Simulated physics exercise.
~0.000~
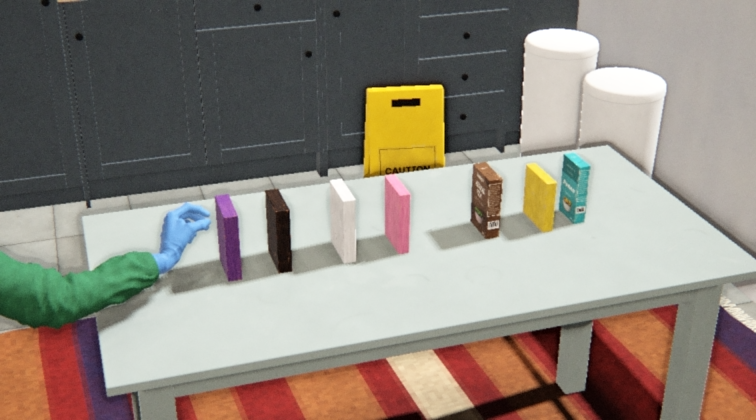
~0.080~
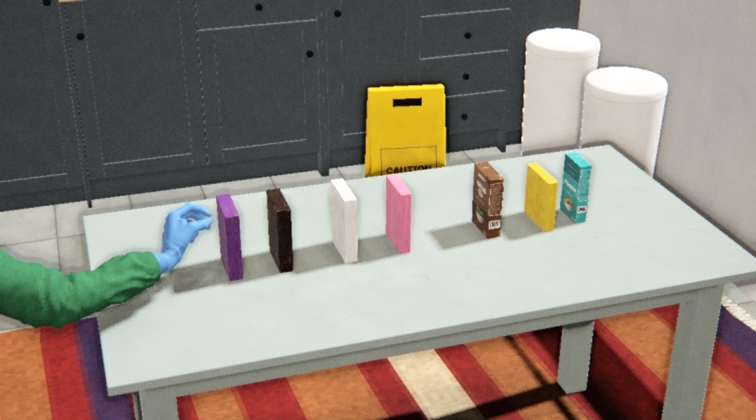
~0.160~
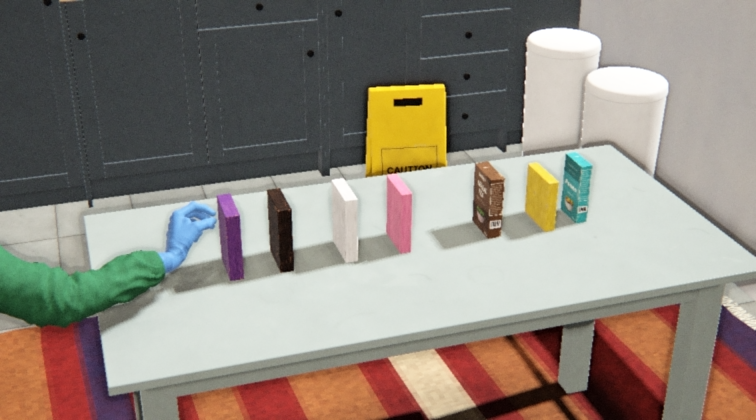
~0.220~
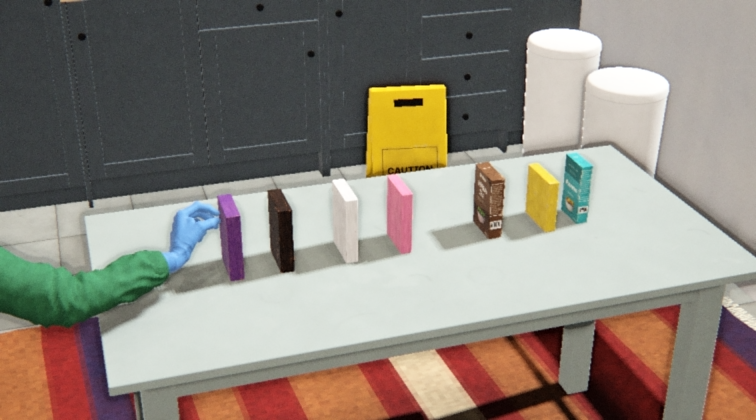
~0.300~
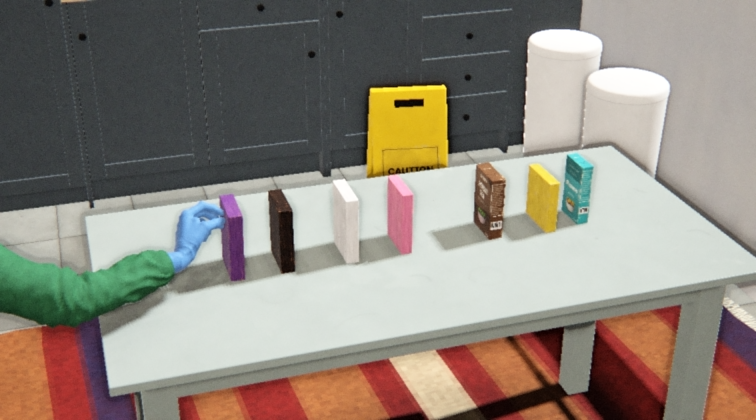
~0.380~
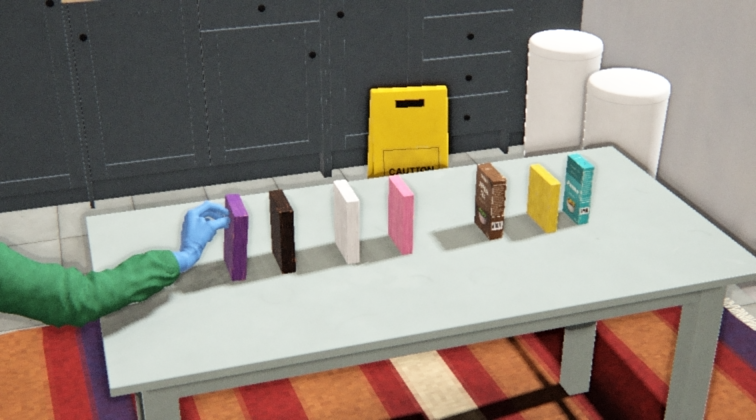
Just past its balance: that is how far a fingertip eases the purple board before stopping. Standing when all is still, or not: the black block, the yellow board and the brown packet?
As I see it, the black block is left leaning or lying; the yellow board is left upright; the brown packet is left upright.
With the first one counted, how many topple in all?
Total: 4.
Around 0.88 s, purple board 41° over; black block rocked 12° from its first pose near (289, 230).
Around 1.18 s, purple board 73° over; black block rocked 73° from its first pose near (321, 241); white block rocked 42° from its first pose; pink board rocked 4° from its first pose.
Around 1.28 s, purple board 73° over; black block on its side near (322, 244); white block rocked 66° from its first pose; pink board rocked 40° from its first pose.
Around 1.38 s, purple board 73° over; black block on its side near (323, 244); pink board on its side; white block on its side.
Finally (3.5 s), down or leaning hard on the table, white block, black block and pink board; the other 2 still in place. Final places as the last picture's camera would see them, black block near (323, 244), yellow board near (543, 199).
